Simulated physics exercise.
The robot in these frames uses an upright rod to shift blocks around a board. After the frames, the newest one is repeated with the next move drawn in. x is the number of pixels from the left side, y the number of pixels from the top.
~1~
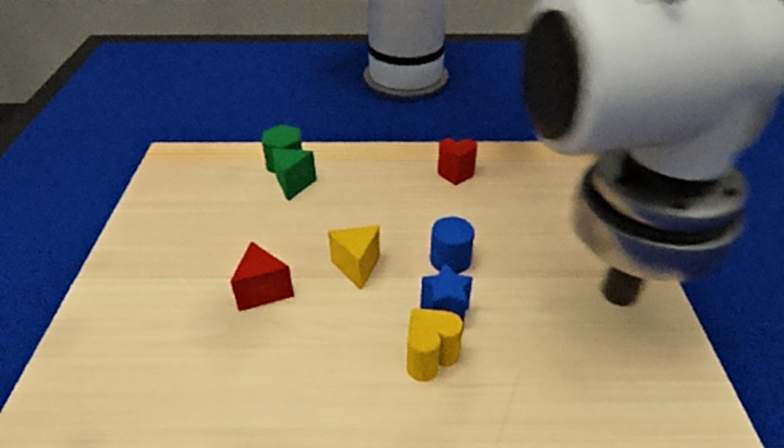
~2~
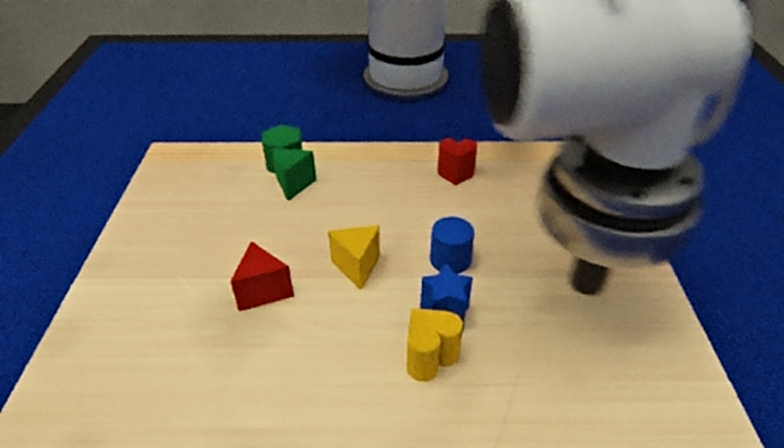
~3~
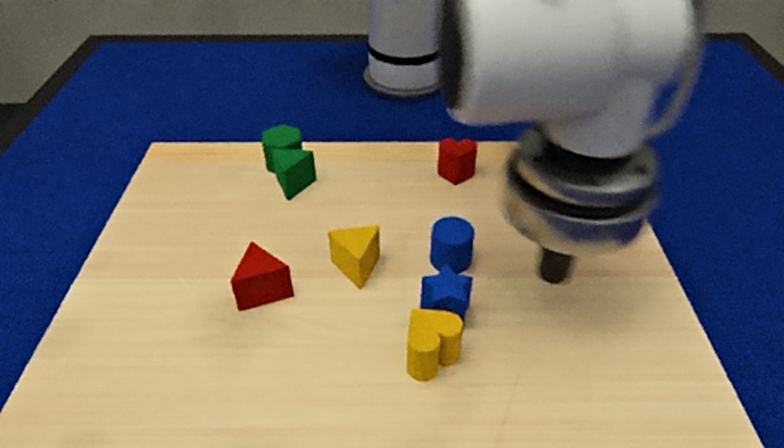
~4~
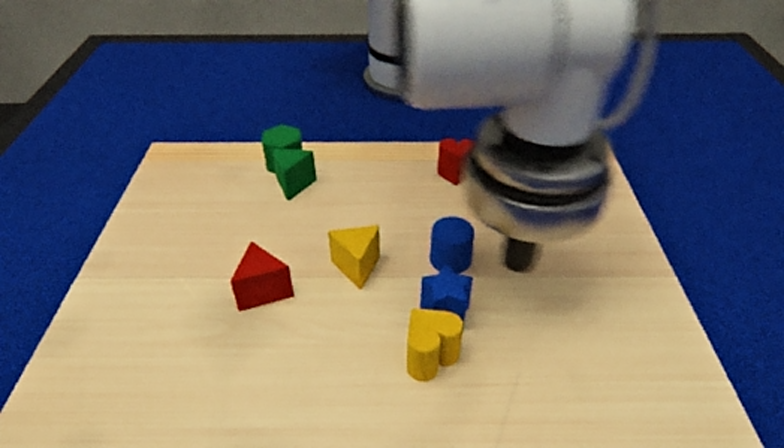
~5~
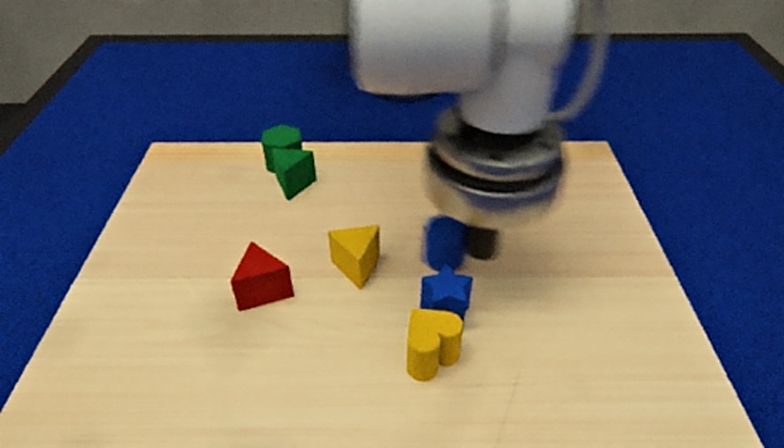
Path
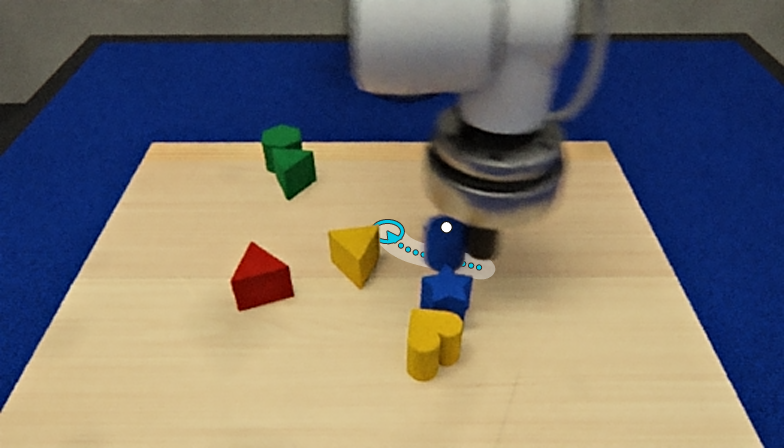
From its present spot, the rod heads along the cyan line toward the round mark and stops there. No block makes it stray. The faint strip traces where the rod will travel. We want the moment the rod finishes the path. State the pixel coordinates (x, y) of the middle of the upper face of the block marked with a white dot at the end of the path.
The centre of its top will be at (352, 196).
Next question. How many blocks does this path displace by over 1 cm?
My best guess is that a single block moves over 1 cm.
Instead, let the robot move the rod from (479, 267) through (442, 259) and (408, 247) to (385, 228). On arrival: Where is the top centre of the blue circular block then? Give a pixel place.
The middle of its upper face should be somewhere near (349, 196).
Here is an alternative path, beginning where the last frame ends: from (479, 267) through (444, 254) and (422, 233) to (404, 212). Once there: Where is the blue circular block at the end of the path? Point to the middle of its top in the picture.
I'd expect the centre of its top face to be at (384, 204).
Drawn move, from (479, 267) by way of (443, 259) and (409, 250) to (388, 231); the dot is on the blue circular block.
On the path given first. One third of the way, rod (443, 242); blue circular block (410, 218).
Two thirds of the way, rod (409, 233); blue circular block (377, 208).
At the end, rod (387, 215); yellow triangular block still; blue circular block (352, 196).
